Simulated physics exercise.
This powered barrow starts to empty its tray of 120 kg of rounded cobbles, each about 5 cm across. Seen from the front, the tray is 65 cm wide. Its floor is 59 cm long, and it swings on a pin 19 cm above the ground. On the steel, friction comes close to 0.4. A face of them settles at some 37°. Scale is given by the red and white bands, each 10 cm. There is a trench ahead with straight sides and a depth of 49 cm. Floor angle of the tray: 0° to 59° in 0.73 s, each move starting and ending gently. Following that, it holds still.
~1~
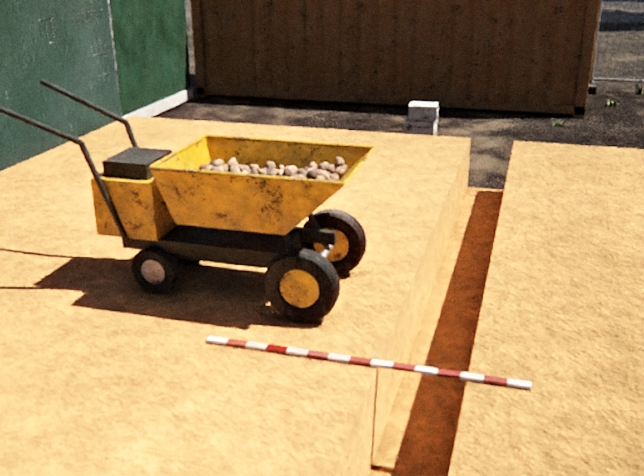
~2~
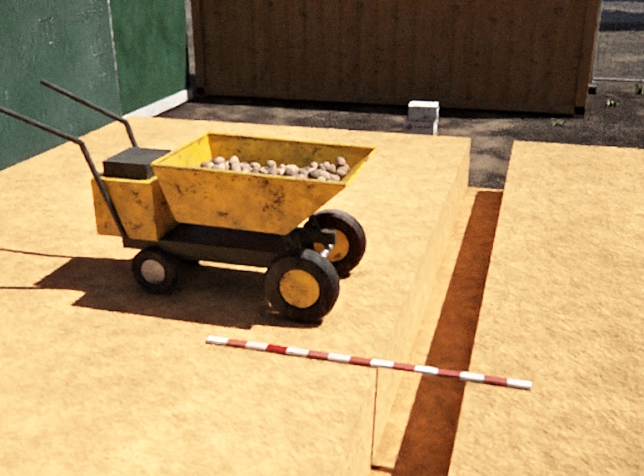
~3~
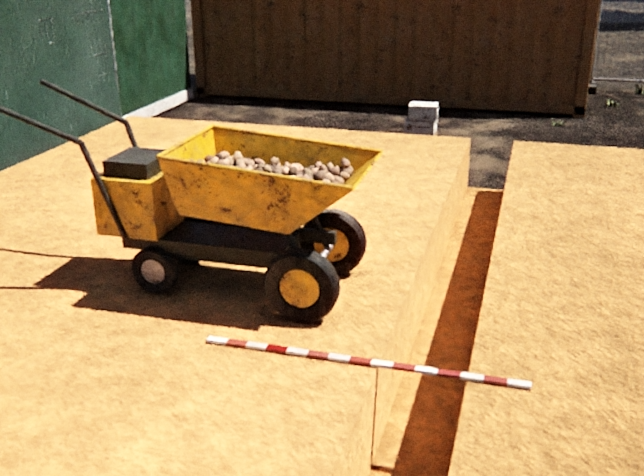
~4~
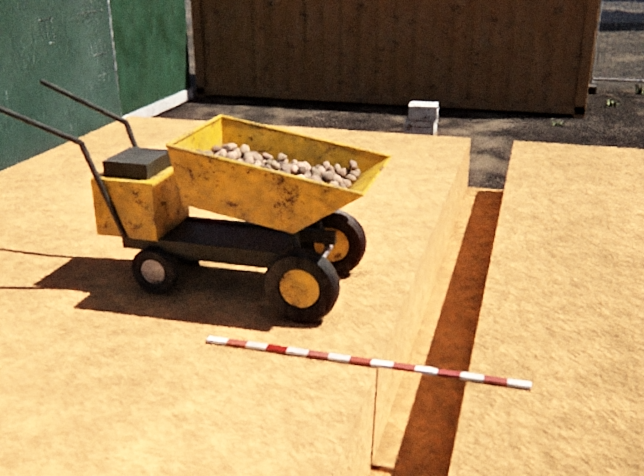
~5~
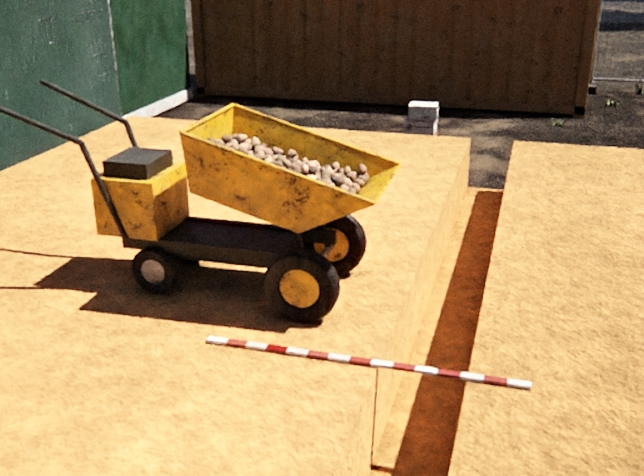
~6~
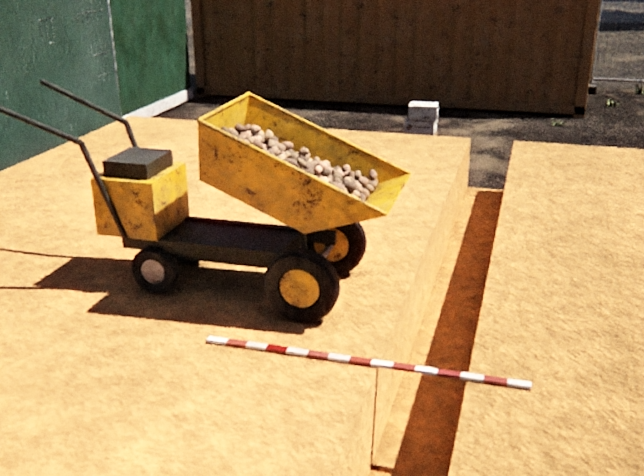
A yellow powered barrow full of rounded stones stood near a trench, behind a red and white striped pole, and its tray slowly tilted, the back rising while the front lip pointed right.
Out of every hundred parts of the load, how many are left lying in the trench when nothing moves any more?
Around 63 in every hundred.
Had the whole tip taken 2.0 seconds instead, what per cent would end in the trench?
It'd be some 85 per cent.
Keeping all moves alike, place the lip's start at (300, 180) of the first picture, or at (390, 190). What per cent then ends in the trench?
Estimates: 100 % then 25 %.
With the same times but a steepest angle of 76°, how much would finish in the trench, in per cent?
About 65%.
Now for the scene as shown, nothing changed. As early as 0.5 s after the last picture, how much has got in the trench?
10 per cent or so by then.
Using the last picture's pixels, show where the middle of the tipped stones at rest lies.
I'd put it close to (463, 377).
Then, 0.2 s after the last picture the floor is at 50°, 100 % in the tray; the foremost stones are at (401, 231).
Then, 0.5 s after the last picture the floor is at 59°, 91 % in the tray, 9 % in the trench; the foremost stones are at (468, 290).
Then, 0.9 s after the last picture the floor is at 59°, 41 % in the tray, 27 % in the trench, 31 % past the trench; the foremost stones are at (576, 332).
Then, 2.8 s after the last picture the floor is at 59°, 0 % in the tray, 63 % in the trench, 37 % past the trench; the foremost stones are past the picture's edge.
